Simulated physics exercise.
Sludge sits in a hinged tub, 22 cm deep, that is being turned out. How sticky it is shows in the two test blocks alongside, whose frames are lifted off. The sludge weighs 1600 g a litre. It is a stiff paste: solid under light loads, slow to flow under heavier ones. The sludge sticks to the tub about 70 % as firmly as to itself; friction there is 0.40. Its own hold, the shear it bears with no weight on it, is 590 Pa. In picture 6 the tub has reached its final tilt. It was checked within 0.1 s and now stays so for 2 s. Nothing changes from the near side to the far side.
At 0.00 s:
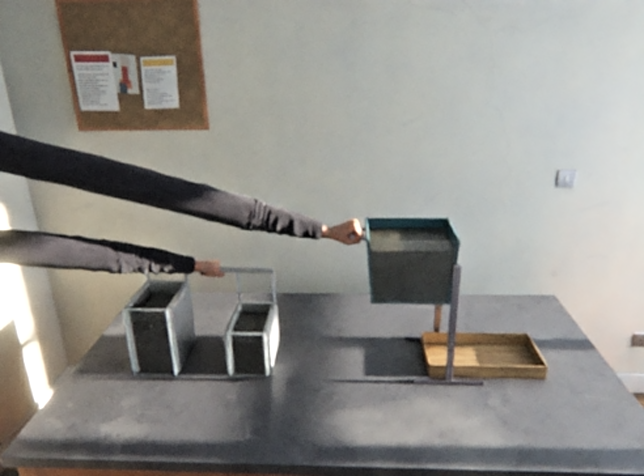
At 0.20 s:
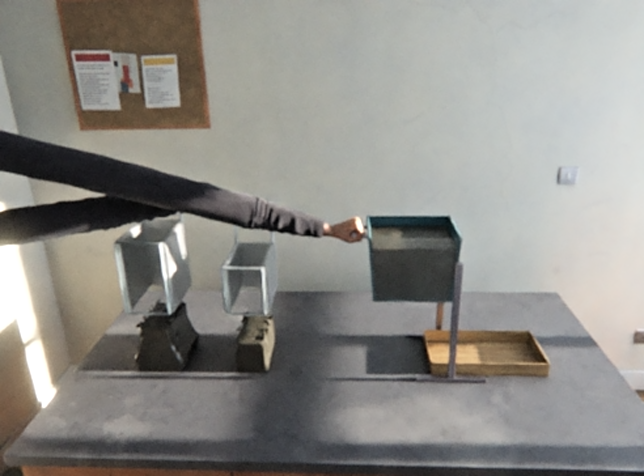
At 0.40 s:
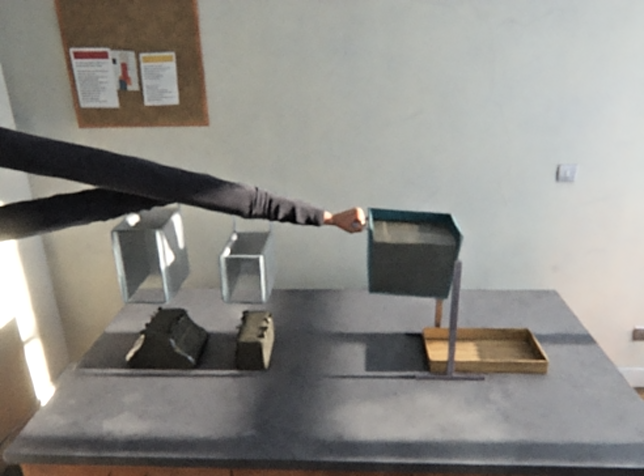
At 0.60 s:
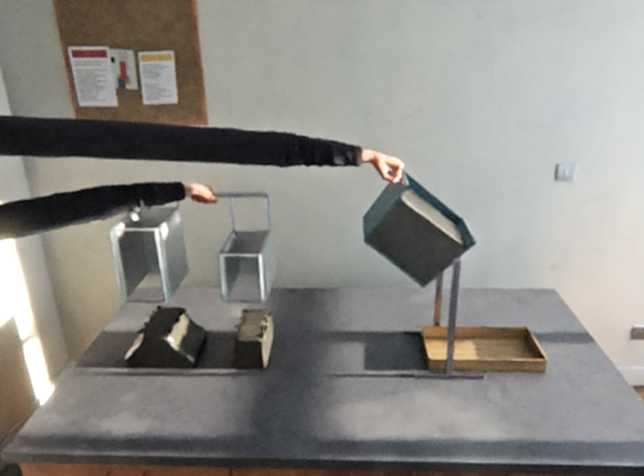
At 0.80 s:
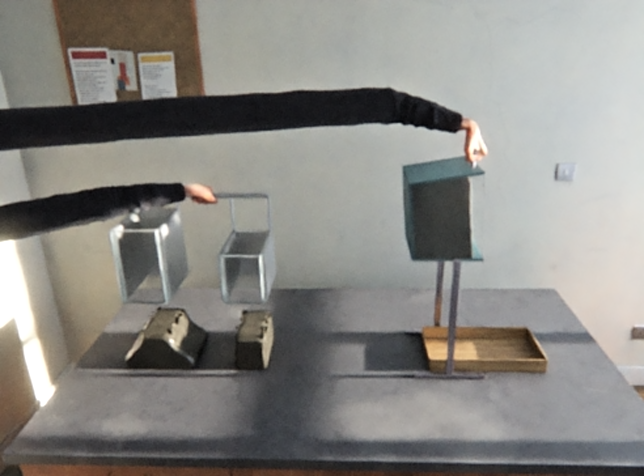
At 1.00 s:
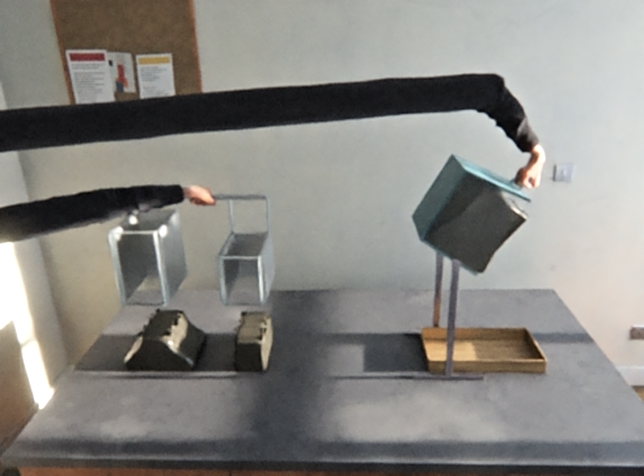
Two hands lifting metal casings off two dark blocks, the left one slumping, then tilting a teal tub of dark sludge rightward.
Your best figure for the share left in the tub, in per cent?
Close to 0 per cent.
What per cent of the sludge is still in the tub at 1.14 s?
Near 20 %.
After 1.14 s, the tub is at 120 degrees and holds 21 %.
After 1.31 s, the tub is at 120 degrees and holds 0 %.
After 1.48 s, the tub is at 120 degrees and holds 0 %.
After 1.65 s, the tub is at 120 degrees and holds 0 %.
After 3.00 s, at the end, the tub is at 120 degrees and holds 0 %.
